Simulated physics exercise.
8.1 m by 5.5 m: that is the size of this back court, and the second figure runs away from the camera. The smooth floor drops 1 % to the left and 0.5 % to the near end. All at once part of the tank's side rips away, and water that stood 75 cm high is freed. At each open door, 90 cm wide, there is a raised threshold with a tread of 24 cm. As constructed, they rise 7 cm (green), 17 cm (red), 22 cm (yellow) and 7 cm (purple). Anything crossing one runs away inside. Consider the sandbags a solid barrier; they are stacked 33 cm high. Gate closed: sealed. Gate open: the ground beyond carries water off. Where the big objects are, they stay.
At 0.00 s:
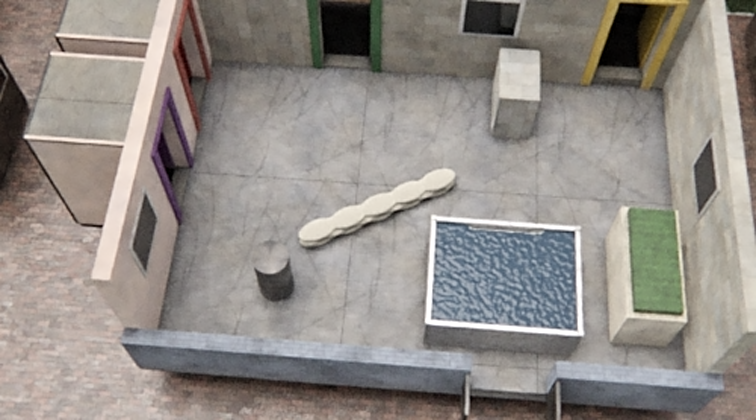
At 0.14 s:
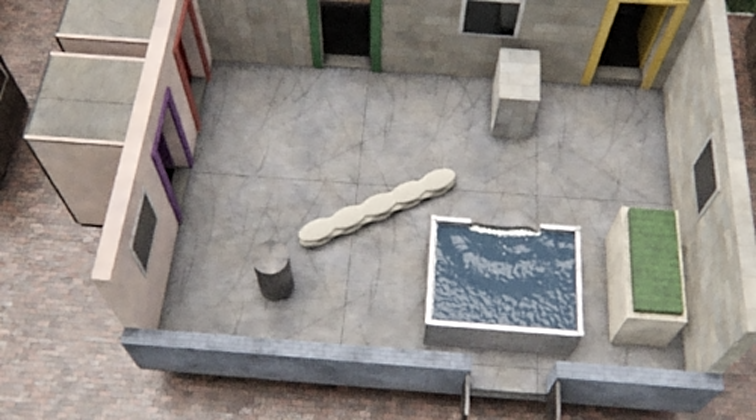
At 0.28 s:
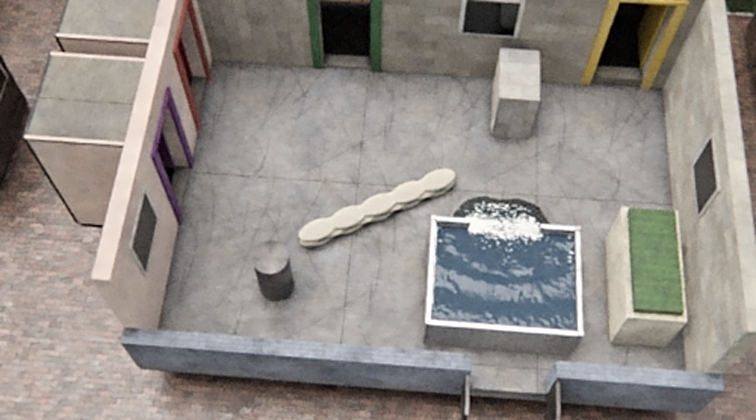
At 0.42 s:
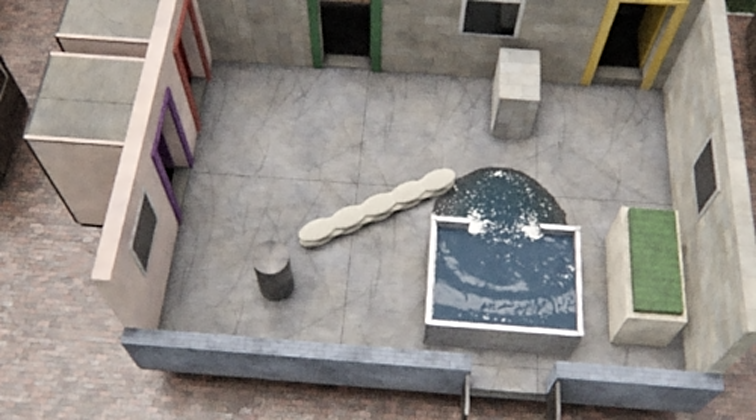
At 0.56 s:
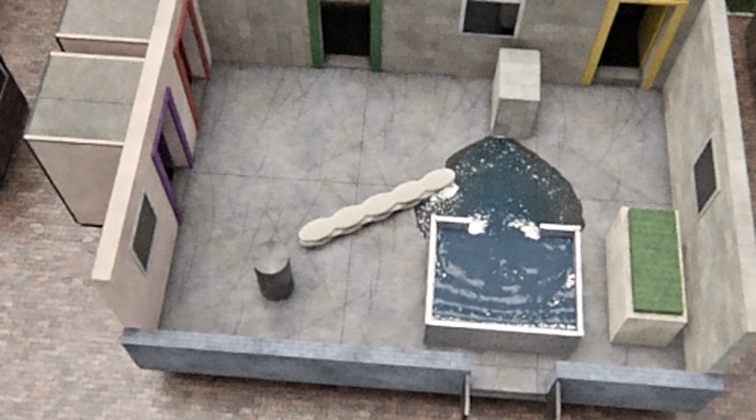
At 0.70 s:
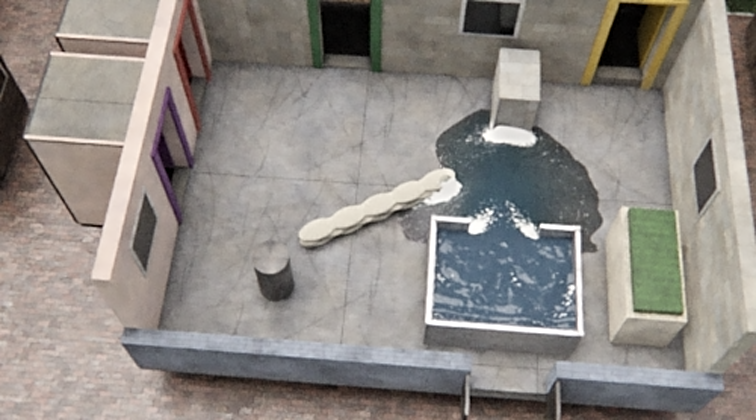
A tank of water opens on its far side and water spreads across the floor.
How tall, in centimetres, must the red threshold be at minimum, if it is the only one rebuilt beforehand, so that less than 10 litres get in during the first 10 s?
It needs to be at least 15 cm tall.
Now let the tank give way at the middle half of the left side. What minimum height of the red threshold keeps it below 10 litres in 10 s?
Then the minimum is about 16 cm.
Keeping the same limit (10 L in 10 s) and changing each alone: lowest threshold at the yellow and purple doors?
You'd want some 21 cm at yellow and some 5.5 cm at purple.
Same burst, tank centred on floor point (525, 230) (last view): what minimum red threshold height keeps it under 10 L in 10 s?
Some 16 cm.
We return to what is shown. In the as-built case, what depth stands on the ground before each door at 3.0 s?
Green door 11 cm, red door 15 cm, yellow door 24 cm, purple door 0 cm.
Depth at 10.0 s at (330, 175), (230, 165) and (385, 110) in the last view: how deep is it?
In order: Around 2, 8 and 6 cm.
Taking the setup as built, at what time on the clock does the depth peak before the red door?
Near 3.6 s.
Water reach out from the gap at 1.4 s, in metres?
Roughly 3.8 m.
After 1.4 s water covers 25 % of the floor, deepest (39 cm) near (500, 142); it has not reached the red door.
After 3.0 s water covers 50 % of the floor, deepest (27 cm) near (604, 105); 15 cm at the red door, 0 litres in over its 17 cm threshold.
After 10.0 s water covers 90 % of the floor, deepest (14 cm) near (157, 337); 13 cm at the red door, 2 litres in over its 17 cm threshold.
At the red door as built, the water arrived by 2.8 s and peaked near 19 cm at 3.6 s.
Run again over the same 10 s with other heights there, 36 litres in over 12.5 cm, 2 litres over 17 cm. The limit of 10 litres is kept from about 15 cm up.
